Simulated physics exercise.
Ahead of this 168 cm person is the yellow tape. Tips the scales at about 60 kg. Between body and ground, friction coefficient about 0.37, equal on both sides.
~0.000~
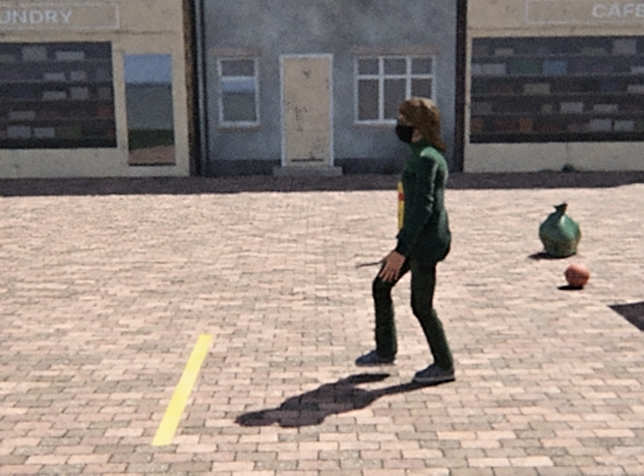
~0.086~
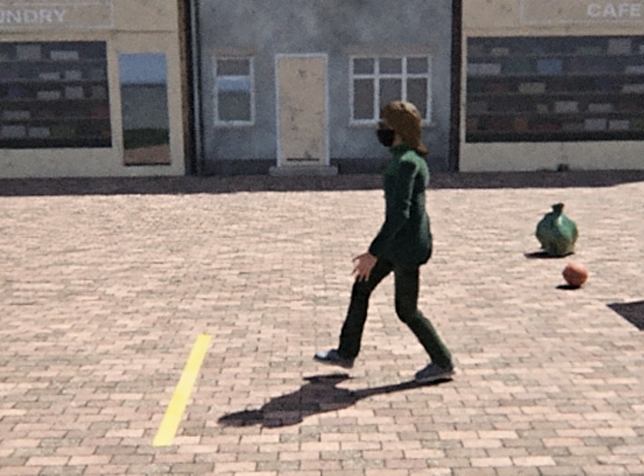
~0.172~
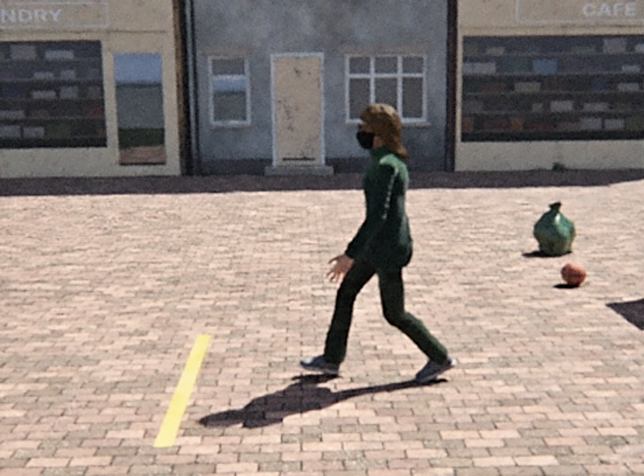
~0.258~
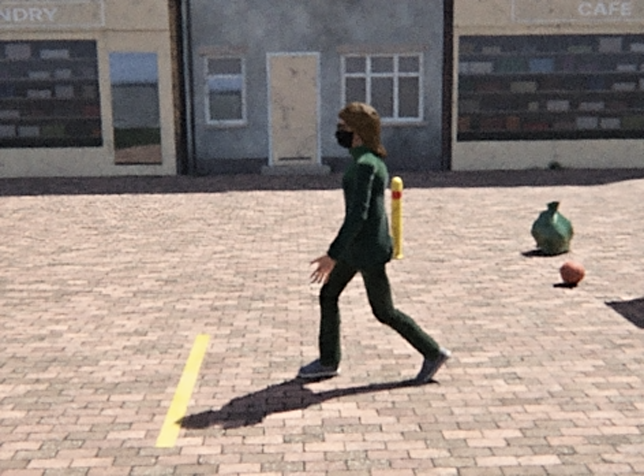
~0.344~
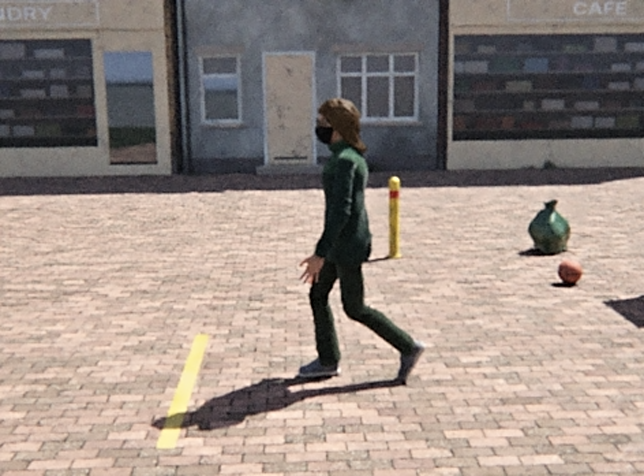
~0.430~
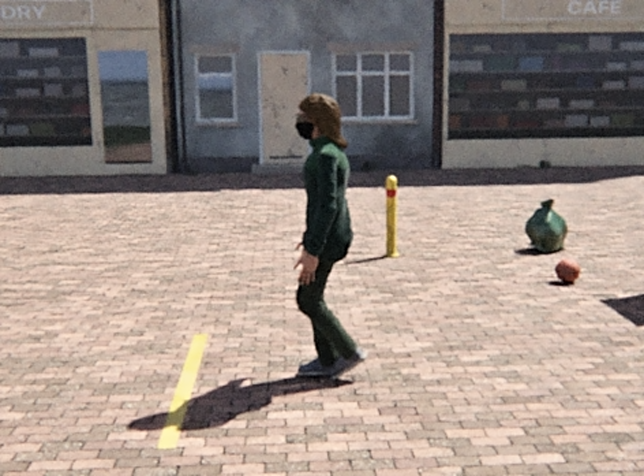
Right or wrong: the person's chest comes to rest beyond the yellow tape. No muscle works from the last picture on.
Right.
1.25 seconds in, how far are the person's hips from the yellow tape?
Some 15 cm short of it.
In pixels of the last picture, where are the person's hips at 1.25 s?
Close to pixel (209, 367) in the final frame.
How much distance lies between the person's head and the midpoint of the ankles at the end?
Separation: About 60 cm.
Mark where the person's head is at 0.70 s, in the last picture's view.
(267, 177).
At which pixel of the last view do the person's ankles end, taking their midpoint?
Roughly at (185, 370).
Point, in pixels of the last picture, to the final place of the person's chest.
Roughly at (148, 386).
After 0.70 s the person's chest is 53 cm short of the yellow tape, near (273, 222) in the last picture's view; the person's hips 52 cm short of the yellow tape.
After 0.95 s the person's chest is 28 cm short of the yellow tape, near (229, 315) in the last picture's view; the person's hips 29 cm short of the yellow tape.
After 1.25 s the person's chest is 0 cm short of the yellow tape, near (175, 378) in the last picture's view.
At rest, 2.2 s, person's hips stop short of the yellow tape; person's head crosses the yellow tape; person's chest crosses the yellow tape.
